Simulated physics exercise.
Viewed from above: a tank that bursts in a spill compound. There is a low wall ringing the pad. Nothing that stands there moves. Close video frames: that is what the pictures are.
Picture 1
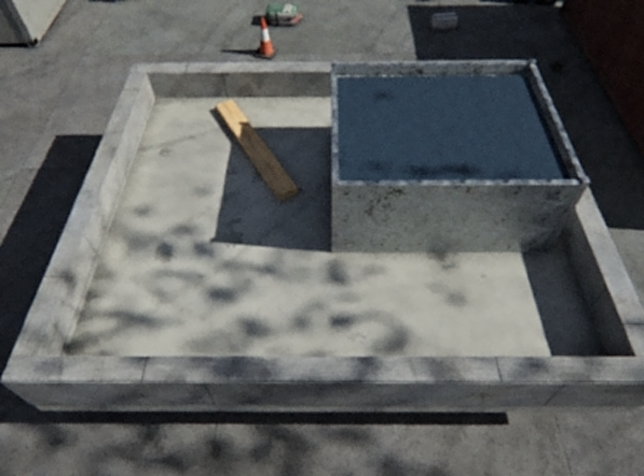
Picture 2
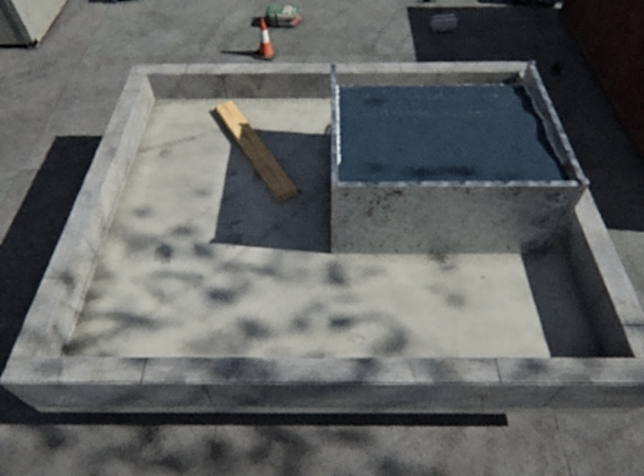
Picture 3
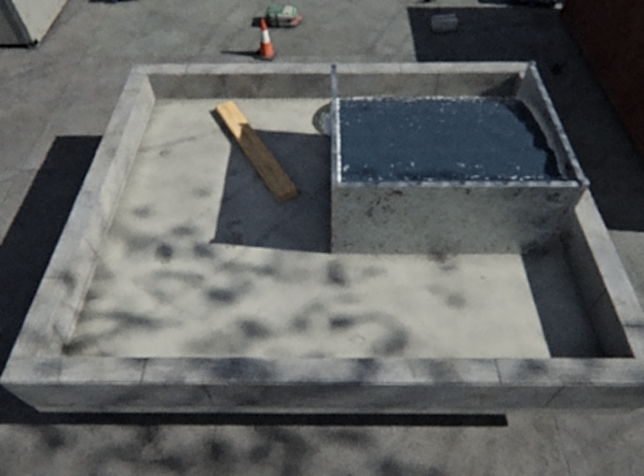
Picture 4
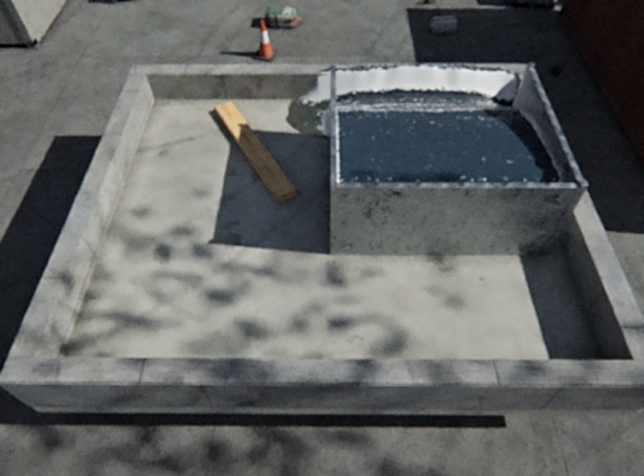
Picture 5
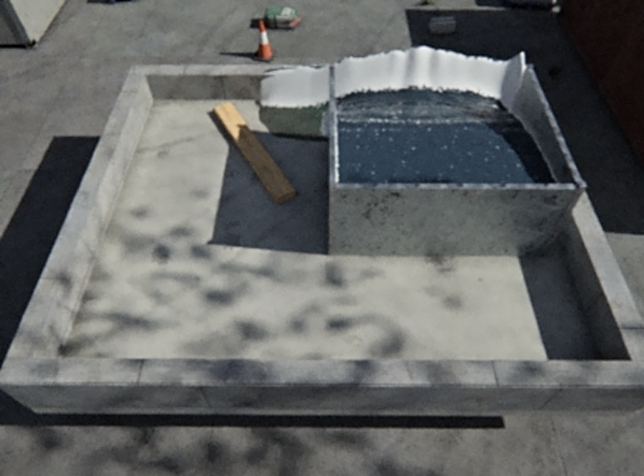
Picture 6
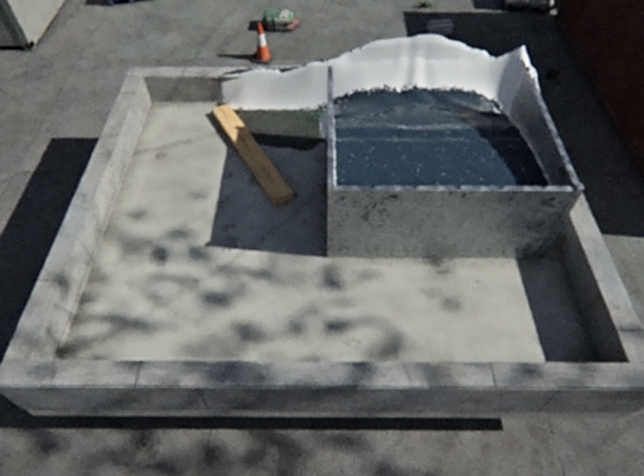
Walled concrete pad seen from above, with water pouring from the far side of a tank and spreading left behind a plank.
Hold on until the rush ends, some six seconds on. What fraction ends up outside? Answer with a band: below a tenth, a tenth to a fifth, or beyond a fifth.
Beyond a fifth.
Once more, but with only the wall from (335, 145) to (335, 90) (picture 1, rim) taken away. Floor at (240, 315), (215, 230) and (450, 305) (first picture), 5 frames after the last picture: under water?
Soaked, soaked, spared.
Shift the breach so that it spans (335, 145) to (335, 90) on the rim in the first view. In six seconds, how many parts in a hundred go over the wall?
Estimate: Some 2 in a hundred.
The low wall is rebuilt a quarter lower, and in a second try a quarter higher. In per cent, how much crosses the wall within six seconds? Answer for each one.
Roughly 36 per cent, then roughly 14 per cent.
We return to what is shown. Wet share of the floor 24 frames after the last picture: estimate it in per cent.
Near 95 in a hundred.
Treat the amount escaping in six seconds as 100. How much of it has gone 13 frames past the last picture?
Around 100 percent.
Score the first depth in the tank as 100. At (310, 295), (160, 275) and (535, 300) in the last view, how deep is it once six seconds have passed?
The depths come to near 8, 12 and 8 per cent respectively.
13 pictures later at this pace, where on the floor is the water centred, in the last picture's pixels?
Roughly at (363, 163).
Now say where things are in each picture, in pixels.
In the first picture, still water in the water tank at (443, 122).
In the second picture, water pours out on the water tank's far side and has run to (329, 133).
In the third picture, the front is at (320, 116), out from the gap on the water tank's far side.
In the fourth picture, water pours out on the water tank's far side and has run to (299, 101).
In the fifth picture, water pours out on the water tank's far side and has run to (261, 102).
In the sixth picture, the front is at (222, 104), out from the gap on the water tank's far side.
A moment on, water covers 25 % of the floor; the low wall has let 9 % over.
Next, water covers 30 % of the floor; the low wall has let 16 % over.
Then, water covers 55 % of the floor; the low wall has let 24 % over.
Later, water covers 80 % of the floor; the low wall has let 24 % over.
In the end, water covers 85 % of the floor; the low wall has let 24 % over.
